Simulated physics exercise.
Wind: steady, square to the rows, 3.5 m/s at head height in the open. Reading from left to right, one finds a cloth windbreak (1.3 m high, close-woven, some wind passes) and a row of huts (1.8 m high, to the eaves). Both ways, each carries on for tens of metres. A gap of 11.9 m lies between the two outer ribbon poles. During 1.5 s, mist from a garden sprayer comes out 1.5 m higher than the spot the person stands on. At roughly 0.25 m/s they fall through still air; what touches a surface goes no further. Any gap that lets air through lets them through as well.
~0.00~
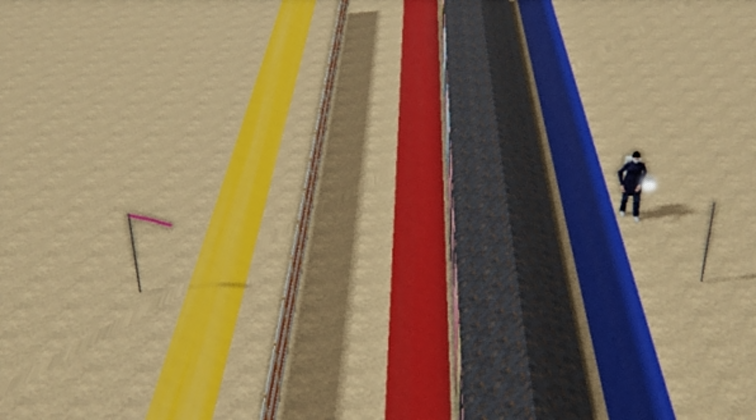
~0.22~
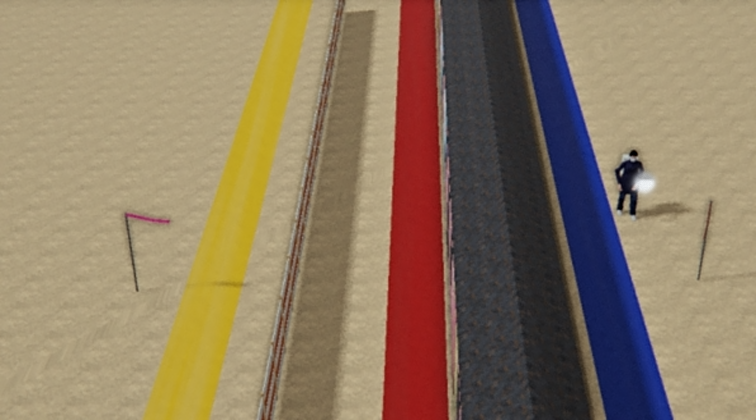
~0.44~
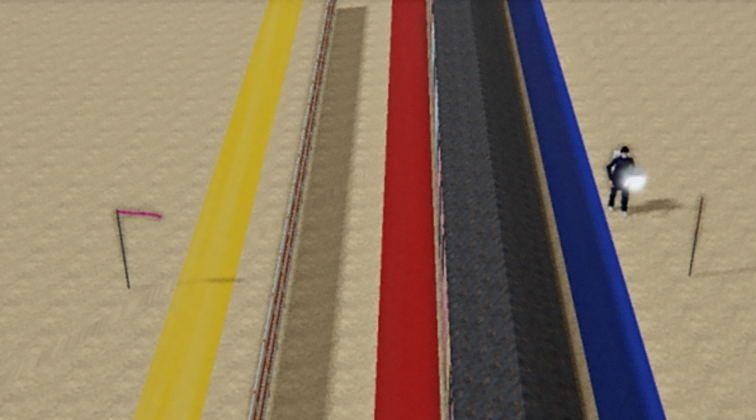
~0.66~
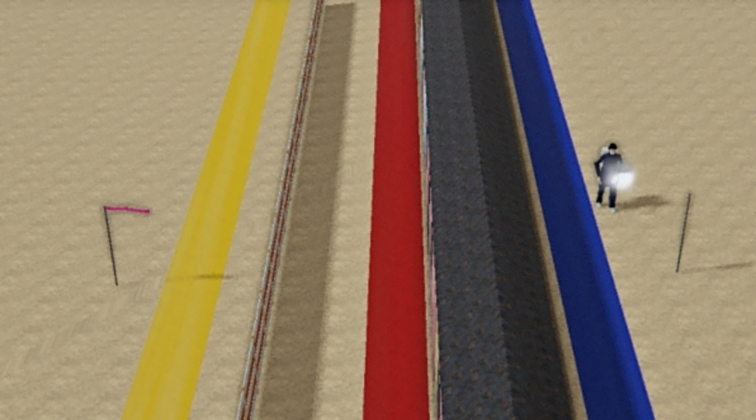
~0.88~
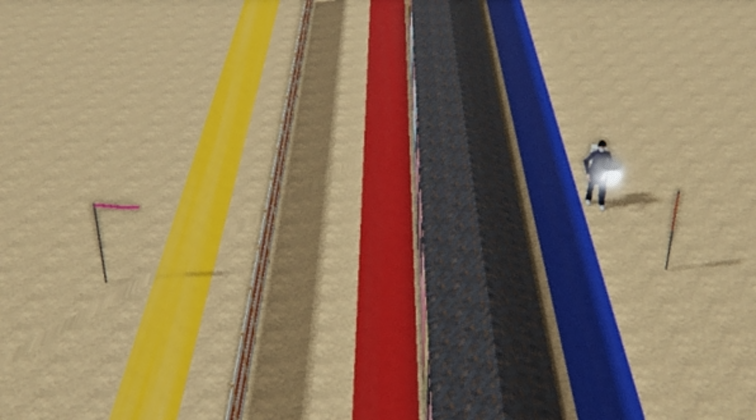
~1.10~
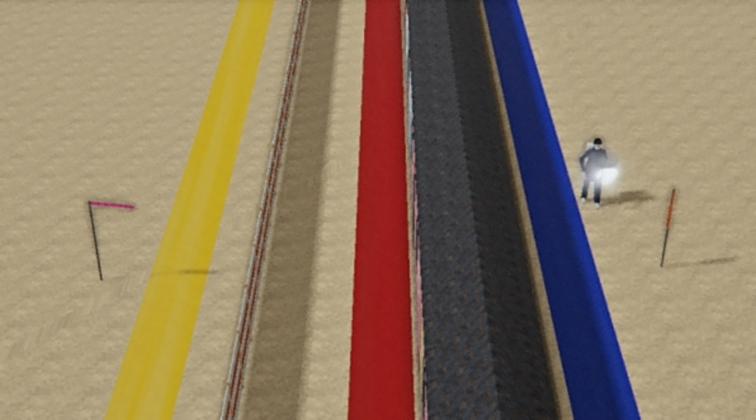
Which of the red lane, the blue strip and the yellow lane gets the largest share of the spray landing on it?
The blue one.
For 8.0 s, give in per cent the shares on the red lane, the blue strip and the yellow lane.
The shares come to around 0 percent red, 20 percent blue, 0 percent yellow.
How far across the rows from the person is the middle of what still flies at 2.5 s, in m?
About 0.5 m.
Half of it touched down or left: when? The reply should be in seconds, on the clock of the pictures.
Estimated time: Near 11.5 s.
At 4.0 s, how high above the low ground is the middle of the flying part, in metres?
The middle is at about 1.4 m above the low ground.
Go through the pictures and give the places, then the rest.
The first picture shows the left ribbon ends at (172, 226), leaning 75 degrees to the right, the spray in the air spans x = 645 to 655 around y = 185 and it comes from (648, 181).
The second picture shows the right ribbon ends at (704, 240), hanging almost straight, the spray in the air spans x = 635 to 650 around y = 180, the red one passes (416, 275), the blue one passes (603, 277) and the yellow one passes (218, 274).
The third picture shows the left ribbon ends at (161, 217), leaning 80 degrees to the right, the spray in the air spans x = 625 to 640 around y = 180 and the top of the cloth windbreak crosses (294, 184).
The fourth picture shows the spray in the air spans x = 605 to 630 around y = 175, the red one passes (397, 209), the blue one passes (567, 209) and the yellow one passes (215, 208).
The fifth picture shows the left ribbon ends at (139, 207), leaning 85 degrees to the right and the spray in the air spans x = 590 to 620 around y = 175.
The sixth picture shows the right ribbon ends at (667, 228), hanging almost straight, the spray in the air spans x = 585 to 615 around y = 170 and the top of the row of huts crosses (462, 127).
After 2.5 s, 100 % is in the air or yet to come; 0 % lies on the red lane, 0 % on the blue strip and 0 % on the yellow lane; the middle of what still flies is 1.4 m above the low ground, near (589, 173).
After 4.0 s, 98 % is in the air or yet to come; 0 % lies on the red lane, 2 % on the blue strip and 0 % on the yellow lane; the middle of what still flies is 1.4 m above the low ground, near (575, 176).
After 8.0 s, 71 % is in the air or yet to come; 0 % lies on the red lane, 22 % on the blue strip and 0 % on the yellow lane; the middle of what still flies is 1.4 m above the low ground, near (557, 173).
After 20.0 s, 18 % is in the air or yet to come; 0 % lies on the red lane, 36 % on the blue strip and 0 % on the yellow lane; the middle of what still flies is 1.6 m above the low ground, near (620, 165).
After 45.0 s, 0 % is in the air or yet to come; 0 % lies on the red lane, 38 % on the blue strip and 0 % on the yellow lane.
